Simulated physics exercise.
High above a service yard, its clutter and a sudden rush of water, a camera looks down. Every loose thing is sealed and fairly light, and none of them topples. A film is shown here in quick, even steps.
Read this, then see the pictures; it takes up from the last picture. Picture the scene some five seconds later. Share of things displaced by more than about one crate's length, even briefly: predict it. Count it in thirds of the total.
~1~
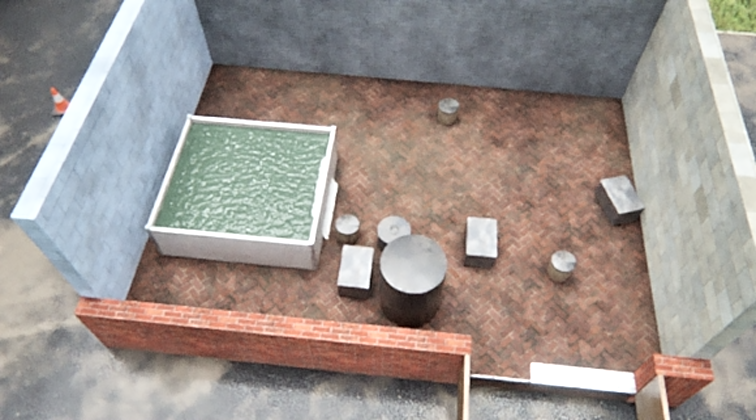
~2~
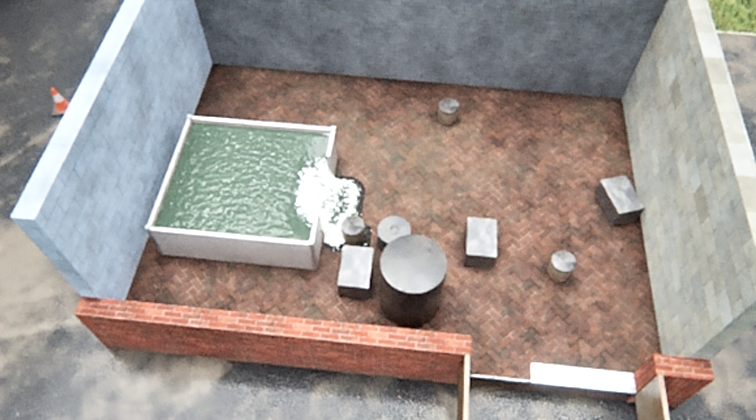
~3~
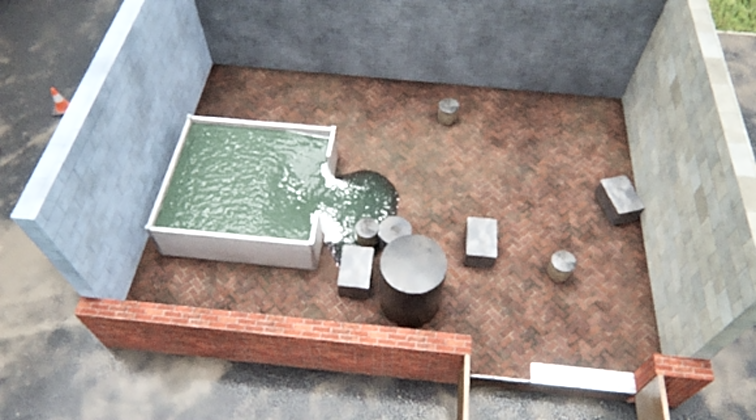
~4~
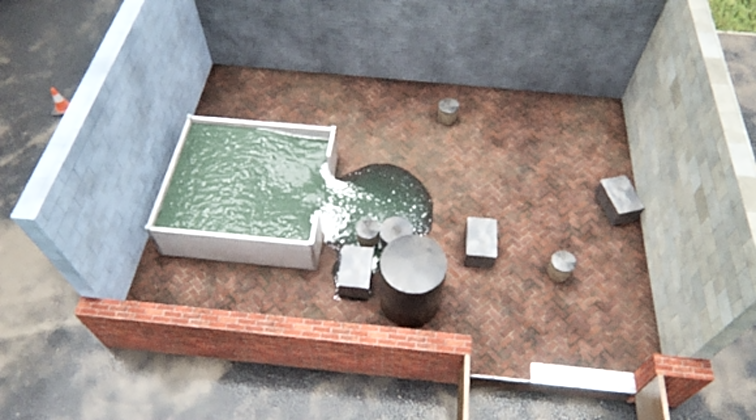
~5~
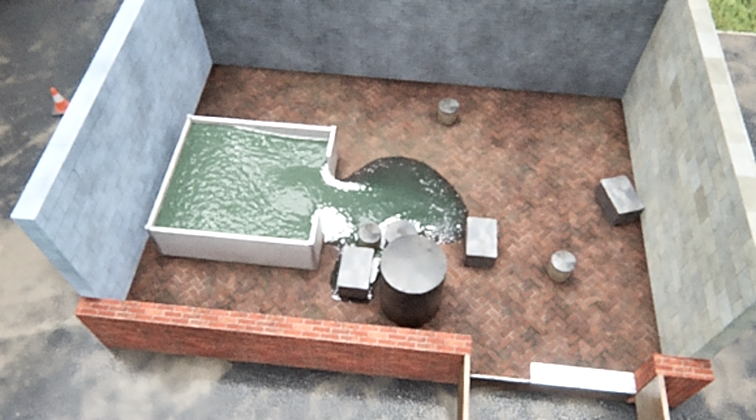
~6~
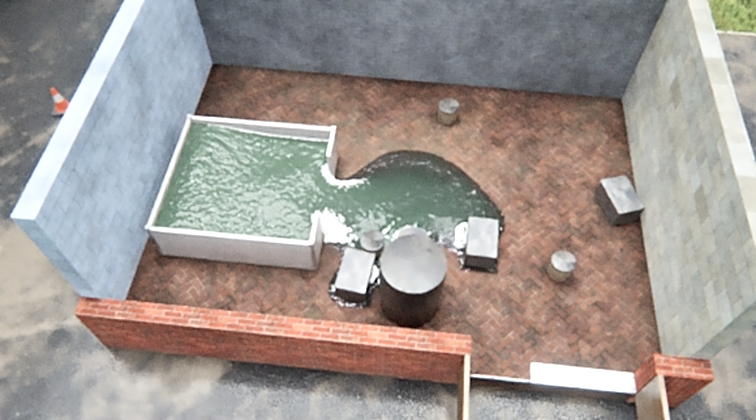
Counting the far movers, it's high - two thirds or more.
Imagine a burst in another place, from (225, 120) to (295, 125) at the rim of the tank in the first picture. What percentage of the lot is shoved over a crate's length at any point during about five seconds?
About 30 per cent.
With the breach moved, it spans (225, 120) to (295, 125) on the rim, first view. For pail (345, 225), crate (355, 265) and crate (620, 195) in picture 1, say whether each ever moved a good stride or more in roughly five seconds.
First stays short of it, second stays short of it, third covers that distance.
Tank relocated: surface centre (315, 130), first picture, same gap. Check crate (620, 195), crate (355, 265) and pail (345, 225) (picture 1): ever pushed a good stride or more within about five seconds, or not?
Taking them in turn: Got sent well off; kept near its start; kept near its start.
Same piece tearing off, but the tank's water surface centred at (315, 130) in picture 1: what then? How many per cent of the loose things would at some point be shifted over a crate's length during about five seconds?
Estimate: Near 60 per cent of them.
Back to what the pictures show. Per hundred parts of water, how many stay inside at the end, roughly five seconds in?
I'd put it near 96 per cent.
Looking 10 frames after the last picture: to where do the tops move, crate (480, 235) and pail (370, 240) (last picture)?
Estimate: First at (625, 302), second at (331, 261), approximately.
A moment on, 2 of 7 are well off their spots; 1 afloat.
Next, 5 of 7 are well off their spots; 2 afloat.
Later, 7 of 7 are well off their spots; 4 afloat.
In the end, 7 of 7 are well off their spots, and 7 have been at some point; 2 afloat.
